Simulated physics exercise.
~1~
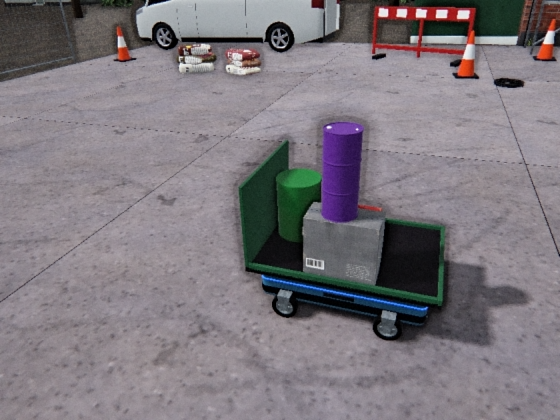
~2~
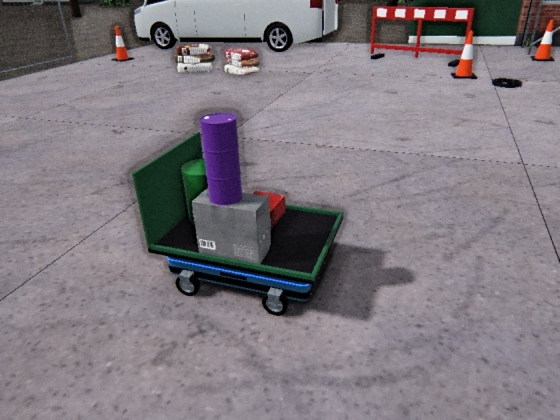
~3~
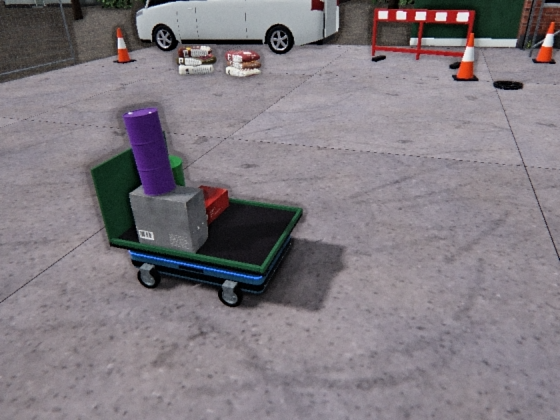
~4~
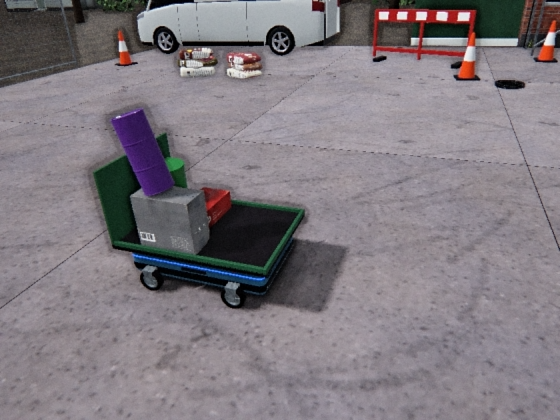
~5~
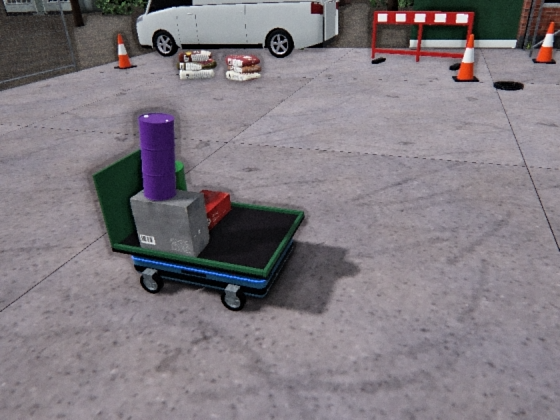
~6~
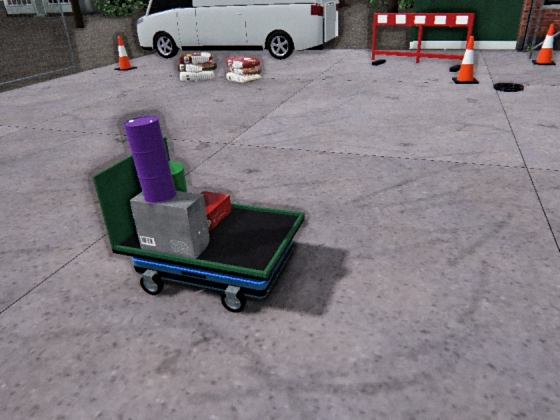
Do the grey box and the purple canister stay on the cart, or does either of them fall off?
Both stay on the cart. The purple canister tips to one side around the stop but settles back upright on the grey box.
A green cart carrying a purple canister, a grey box, a green pail and a red parcel rolled left across the paving and stopped. The canister leaned on top of the box, rocked back and ended upright, with everything still aboard.
